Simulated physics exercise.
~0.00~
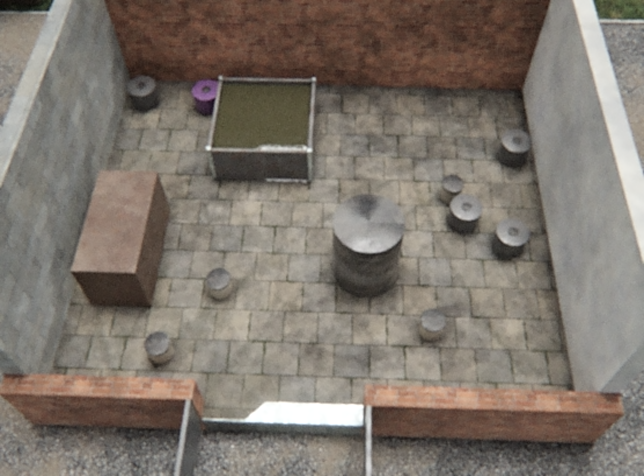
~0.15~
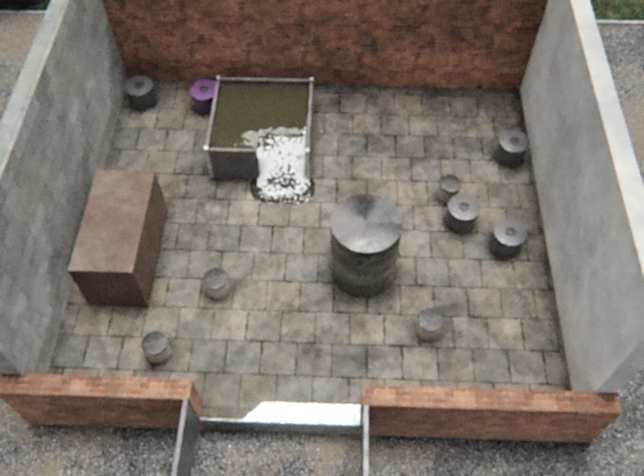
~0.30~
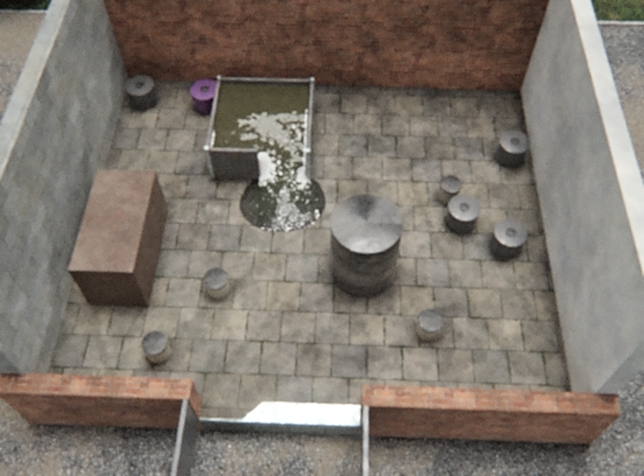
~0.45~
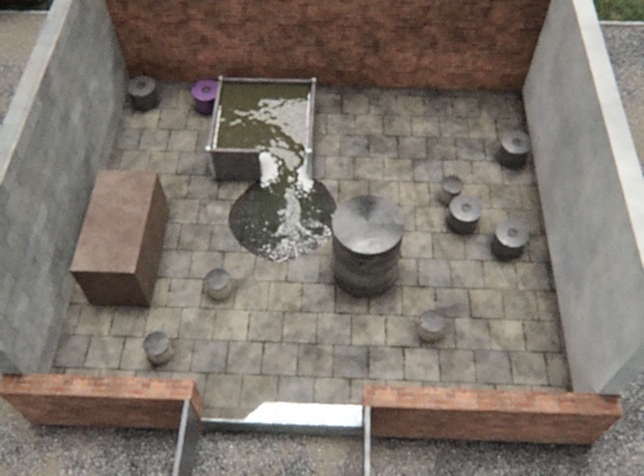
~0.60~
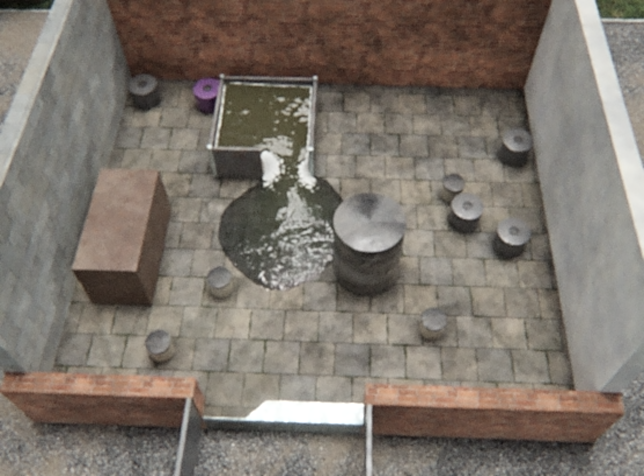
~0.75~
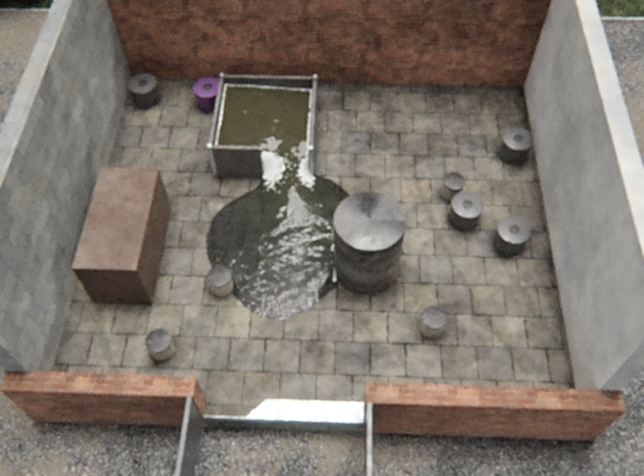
The footage shows a walled, paved court where water bursts from the near side of a square tank and spreads across the paving in a widening dark pool, reaching a large cylinder and a small pail while the loose containers stay put.
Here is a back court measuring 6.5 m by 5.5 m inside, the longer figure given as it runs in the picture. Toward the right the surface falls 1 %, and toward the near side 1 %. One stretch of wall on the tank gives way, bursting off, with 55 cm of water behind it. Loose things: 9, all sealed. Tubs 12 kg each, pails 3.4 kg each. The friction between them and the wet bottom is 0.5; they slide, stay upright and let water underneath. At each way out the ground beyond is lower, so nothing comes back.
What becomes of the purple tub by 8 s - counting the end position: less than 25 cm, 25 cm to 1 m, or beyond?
It keeps its spot.
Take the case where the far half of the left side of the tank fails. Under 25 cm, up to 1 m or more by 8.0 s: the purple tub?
The purple tub simply gets swept away.
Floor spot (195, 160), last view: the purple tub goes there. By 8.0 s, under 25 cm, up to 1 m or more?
It stays put.
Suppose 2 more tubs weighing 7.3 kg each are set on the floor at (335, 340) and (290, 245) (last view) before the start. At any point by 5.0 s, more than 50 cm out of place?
Order kept: Exceeds it, exceeds it.
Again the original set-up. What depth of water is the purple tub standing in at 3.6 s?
About 0 cm.
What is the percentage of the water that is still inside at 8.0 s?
Around 56 % of the water.
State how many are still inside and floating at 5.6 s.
At that time, 1.
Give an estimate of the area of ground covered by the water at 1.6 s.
Roughly 12.0 m2 of it is wet.
After 1.6 s the purple tub is near (207, 87), 0.0 m from its start, aground; 0 of 9 are out; 0 afloat.
After 3.6 s the purple tub is near (207, 87), 0.0 m from its start, aground; 0 of 9 are out; 1 afloat.
After 5.6 s the purple tub is near (207, 87), 0.0 m from its start, aground; 0 of 9 are out; 1 afloat.
After 8.0 s the purple tub is near (207, 87), 0.0 m from its start, aground; 0 of 9 are out; 0 afloat.
